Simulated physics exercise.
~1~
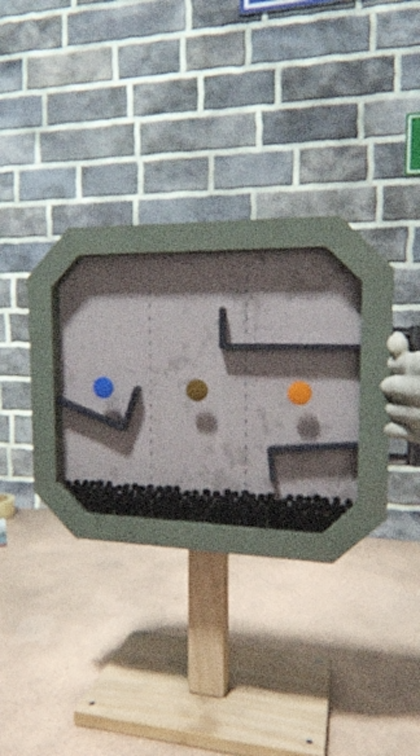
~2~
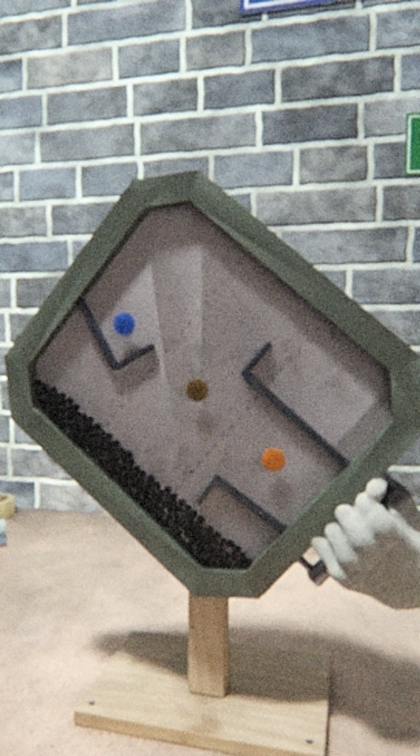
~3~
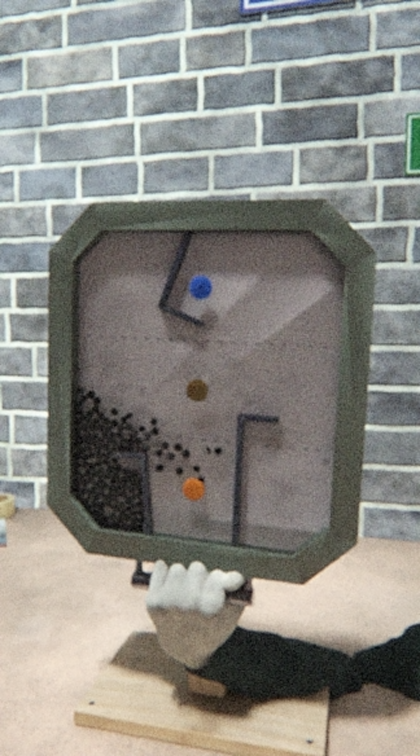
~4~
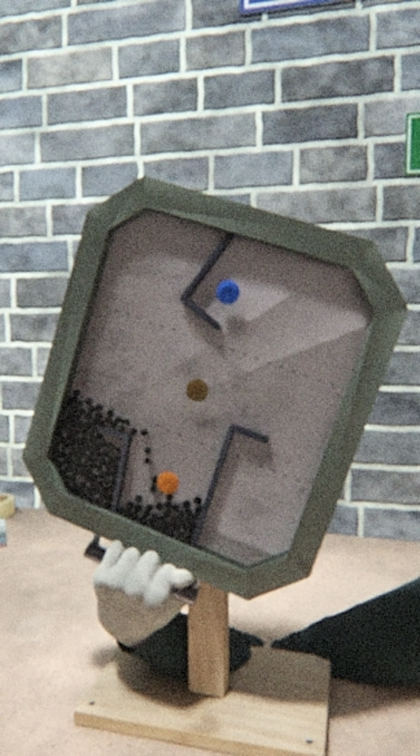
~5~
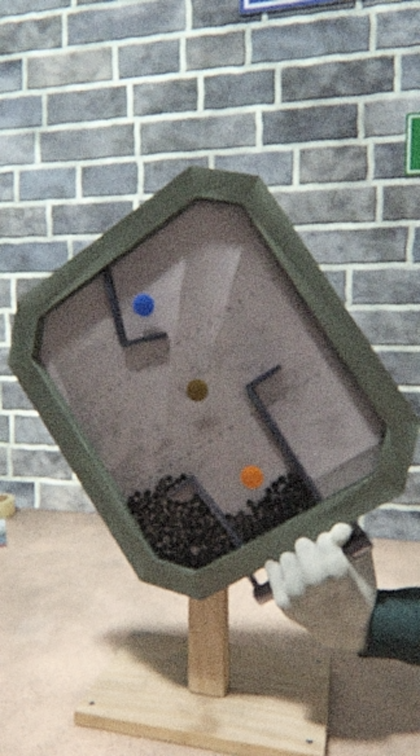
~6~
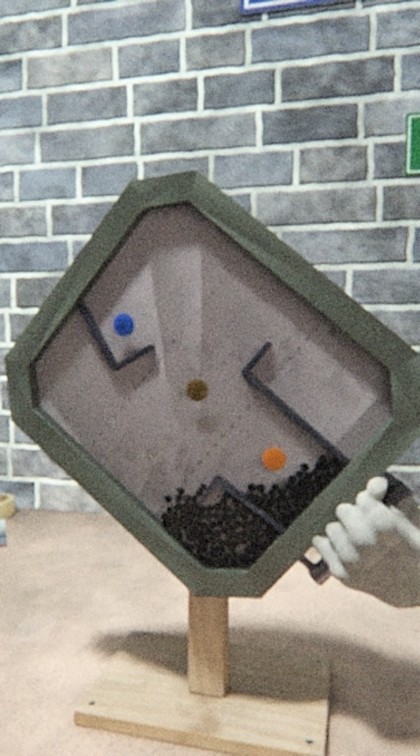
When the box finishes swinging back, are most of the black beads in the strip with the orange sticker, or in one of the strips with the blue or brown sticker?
Most of the black beads are in the strip with the orange sticker, heaped at the bottom of the tilted box.
